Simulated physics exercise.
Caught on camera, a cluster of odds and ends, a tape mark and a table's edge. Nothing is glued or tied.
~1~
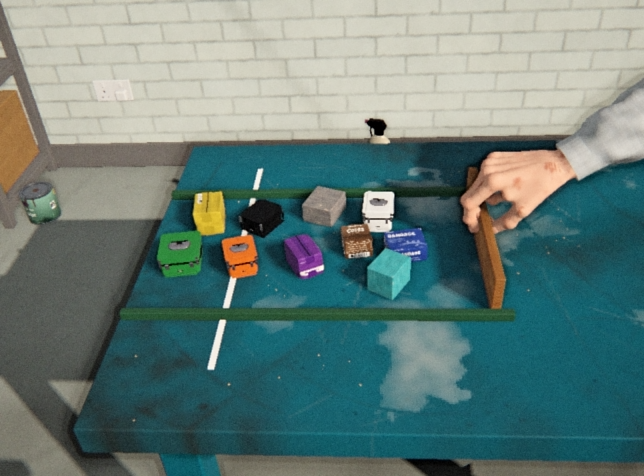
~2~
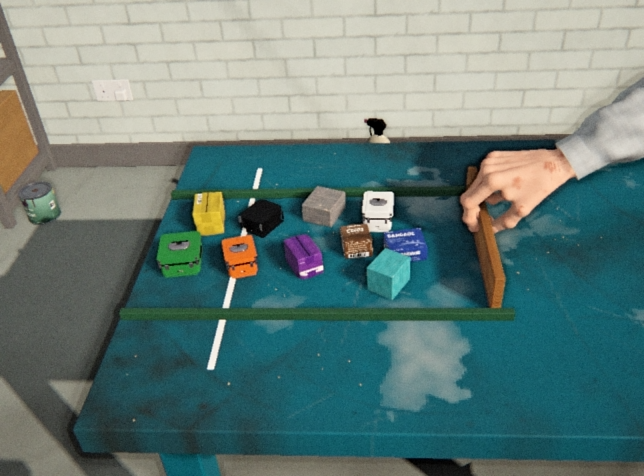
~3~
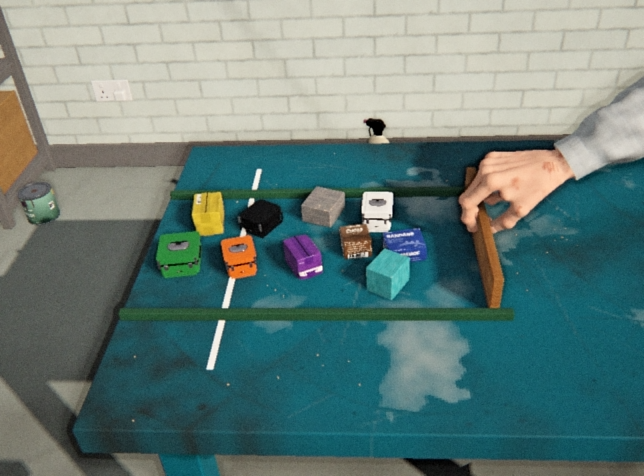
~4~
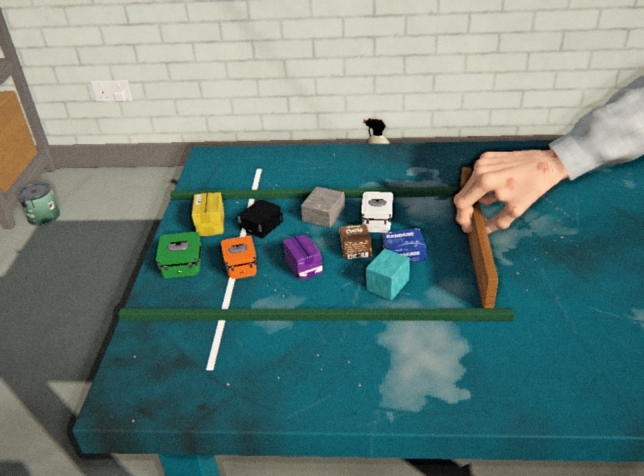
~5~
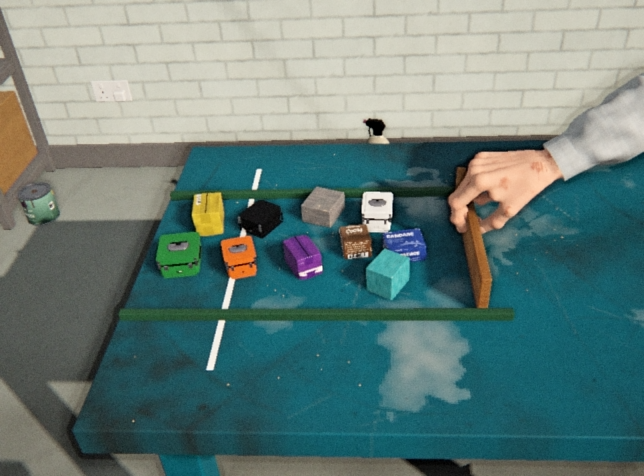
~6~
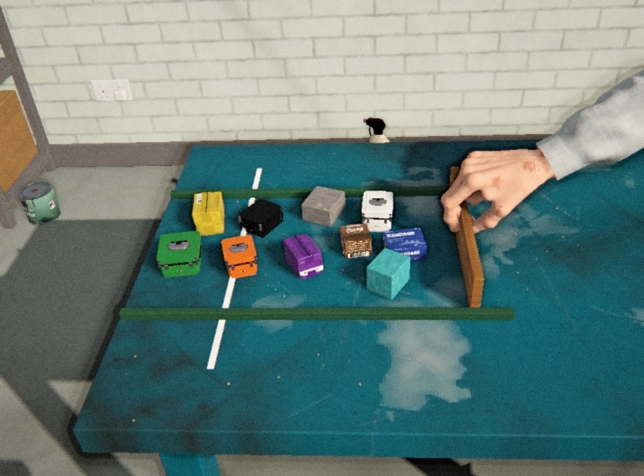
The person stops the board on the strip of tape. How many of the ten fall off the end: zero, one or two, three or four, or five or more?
The number that fall off is one or two.
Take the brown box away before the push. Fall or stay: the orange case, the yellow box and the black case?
The orange case does not fall; the yellow box drops off; the black case does not fall.
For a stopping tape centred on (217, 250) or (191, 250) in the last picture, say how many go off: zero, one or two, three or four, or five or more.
One after another: Three to four; three or four.
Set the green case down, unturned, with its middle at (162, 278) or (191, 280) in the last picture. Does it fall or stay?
In turn it survives; holds on.
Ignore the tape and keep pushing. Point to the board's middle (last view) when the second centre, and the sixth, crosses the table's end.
About (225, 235), then (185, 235).
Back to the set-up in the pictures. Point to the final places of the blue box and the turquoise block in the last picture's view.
The blue box stops around (223, 236); the turquoise block around (214, 280).
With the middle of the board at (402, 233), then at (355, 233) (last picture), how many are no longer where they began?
3 and 6.
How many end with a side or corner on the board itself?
The number is 4.
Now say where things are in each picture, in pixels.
Green case (181, 254); yellow box (210, 213); orange case (241, 257); board (483, 233); tape (240, 250), in the first picture.
Yellow box (209, 214); board (483, 232), in the second picture.
Orange case (240, 257); black case (261, 219), in the third picture.
Green case (180, 255); white case (377, 212), in the fourth picture.
Yellow box (209, 214); blue box (404, 246), in the fifth picture.
Green case (181, 254); yellow box (209, 213); orange case (240, 257); board (464, 232); tape (240, 250), in the sixth picture.
Soon after, none off yet; green case at rest near (181, 254); yellow box at rest near (209, 213); orange case at rest near (240, 257).
Then, none off yet; green case at rest near (181, 254); yellow box moving near (205, 213); orange case moved a little near (228, 258).
At rest, the number that fall off is one or two; fallen, yellow box.
